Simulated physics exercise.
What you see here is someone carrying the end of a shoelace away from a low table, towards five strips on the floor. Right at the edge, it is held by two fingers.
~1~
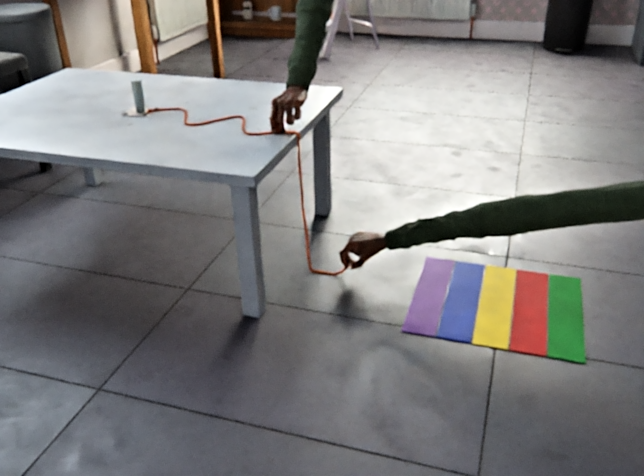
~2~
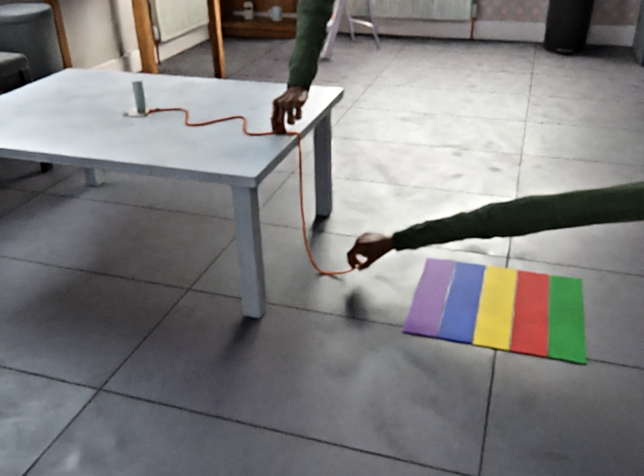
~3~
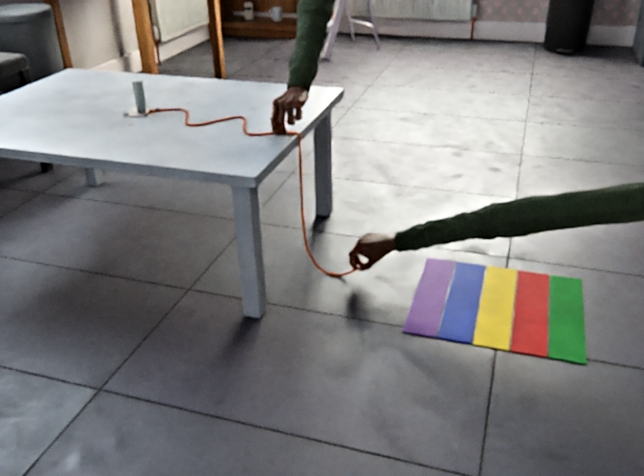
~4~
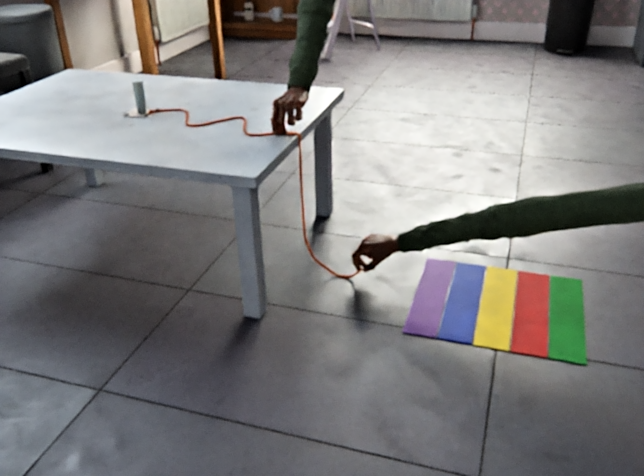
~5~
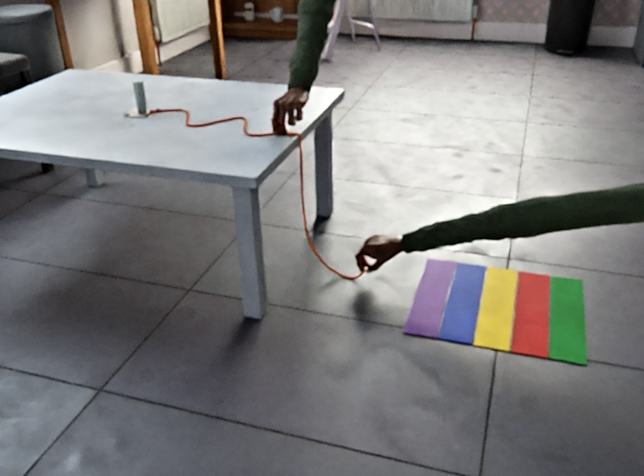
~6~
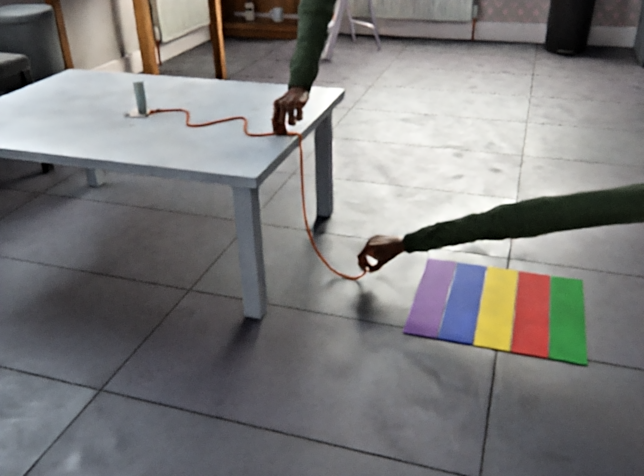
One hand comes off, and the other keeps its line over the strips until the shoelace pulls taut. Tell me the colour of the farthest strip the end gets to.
The farthest it gets is red.
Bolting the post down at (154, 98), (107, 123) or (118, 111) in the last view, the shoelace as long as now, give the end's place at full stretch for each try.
It works out at around (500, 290), (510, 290) and (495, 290) for the three tries.
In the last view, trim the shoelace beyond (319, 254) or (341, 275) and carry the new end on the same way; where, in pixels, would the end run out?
Roughly (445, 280), then roughly (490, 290).
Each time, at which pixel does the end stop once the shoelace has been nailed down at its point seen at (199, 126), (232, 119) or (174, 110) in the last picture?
The places are (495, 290), (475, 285) and (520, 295).
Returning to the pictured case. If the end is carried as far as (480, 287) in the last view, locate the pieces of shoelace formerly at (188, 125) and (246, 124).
Around (220, 122) and around (292, 131).
Soon after, end near (480, 287); over blue.
Then, end near (513, 292); over yellow.
At full stretch, end near (532, 295); over red. Over red.
